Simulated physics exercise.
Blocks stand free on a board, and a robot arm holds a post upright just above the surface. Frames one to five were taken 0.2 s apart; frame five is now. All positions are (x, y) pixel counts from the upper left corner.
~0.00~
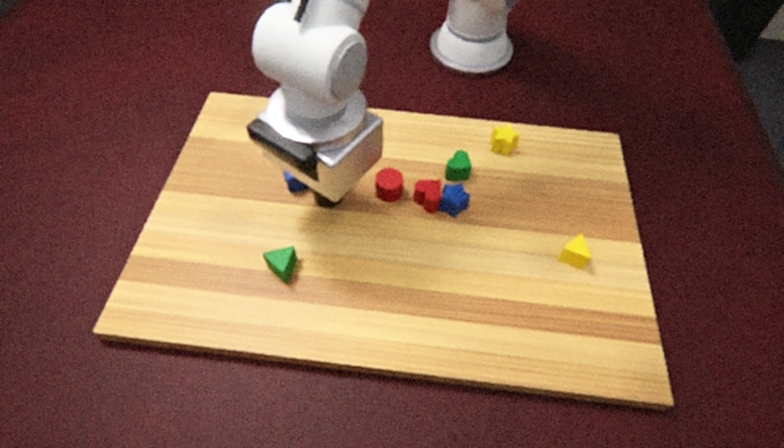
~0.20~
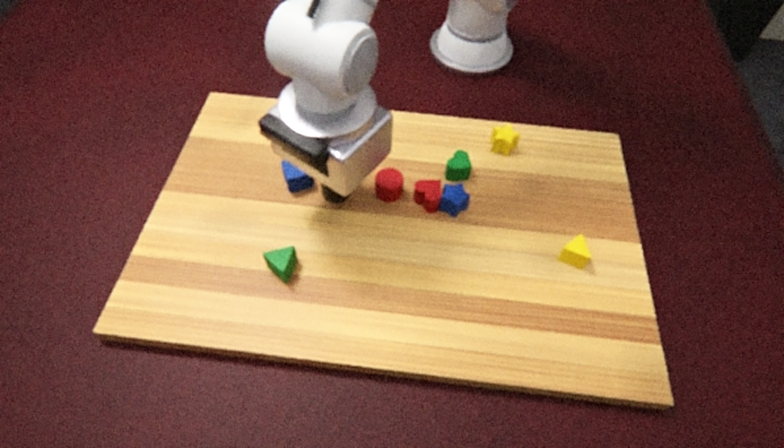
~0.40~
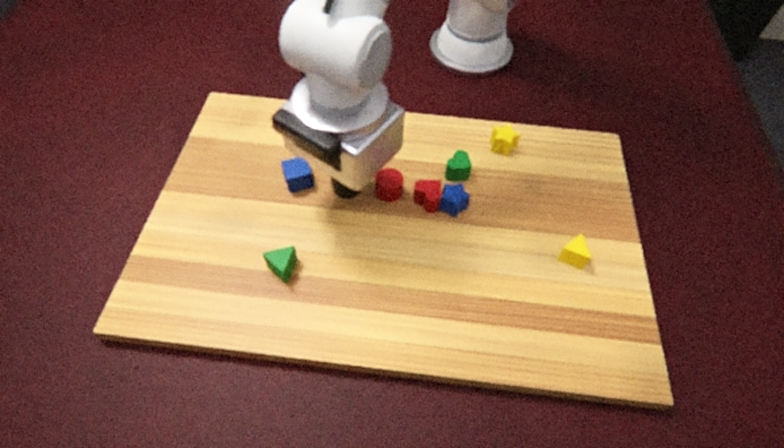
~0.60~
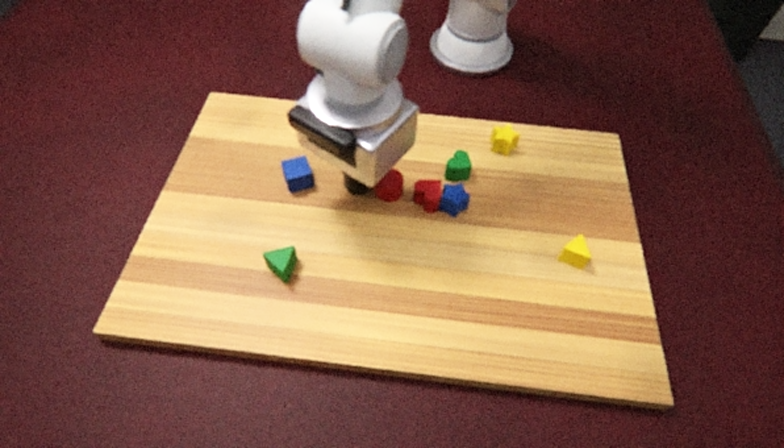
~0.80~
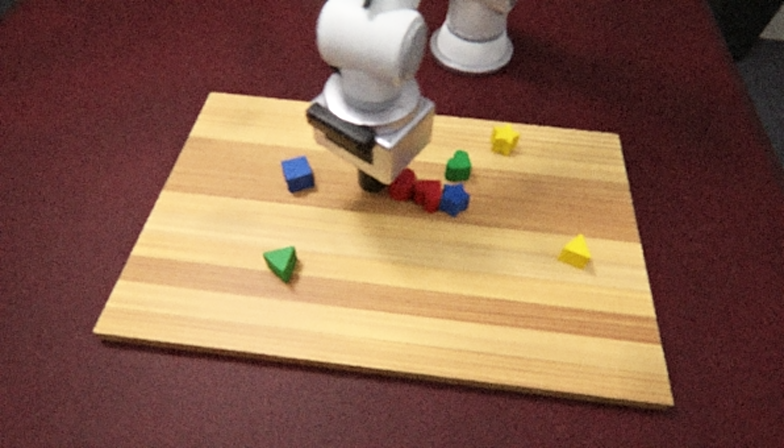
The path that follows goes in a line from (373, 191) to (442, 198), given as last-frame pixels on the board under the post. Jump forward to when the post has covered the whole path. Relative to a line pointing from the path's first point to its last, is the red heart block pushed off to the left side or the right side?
It moves off to the left.
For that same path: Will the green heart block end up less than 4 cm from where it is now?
Yes, it checks out.
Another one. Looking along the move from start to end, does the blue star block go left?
No.
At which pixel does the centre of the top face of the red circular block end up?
Its top centre is at about (452, 164).
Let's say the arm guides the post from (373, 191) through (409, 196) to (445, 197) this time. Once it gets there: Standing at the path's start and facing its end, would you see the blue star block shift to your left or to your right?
Over to the right.
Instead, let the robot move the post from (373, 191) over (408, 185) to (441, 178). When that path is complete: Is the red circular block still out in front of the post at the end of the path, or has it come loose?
In the end it is ahead.
What follows on the original path. One third of the way, post at (397, 184); red circular block at (424, 173); red heart block at (448, 186), turned 45° clockwise; blue star block at (469, 200), turned 20° clockwise.
Two thirds of the way, post at (421, 186); red circular block at (442, 168); red heart block at (458, 182), turned 95° clockwise; blue star block at (471, 203), turned 25° clockwise; green heart block at (465, 157).
At the end, post at (444, 189); red circular block at (452, 164); red heart block at (474, 181), turned 90° clockwise; blue star block at (471, 203), turned 25° clockwise; green heart block at (471, 151), turned 30° clockwise.
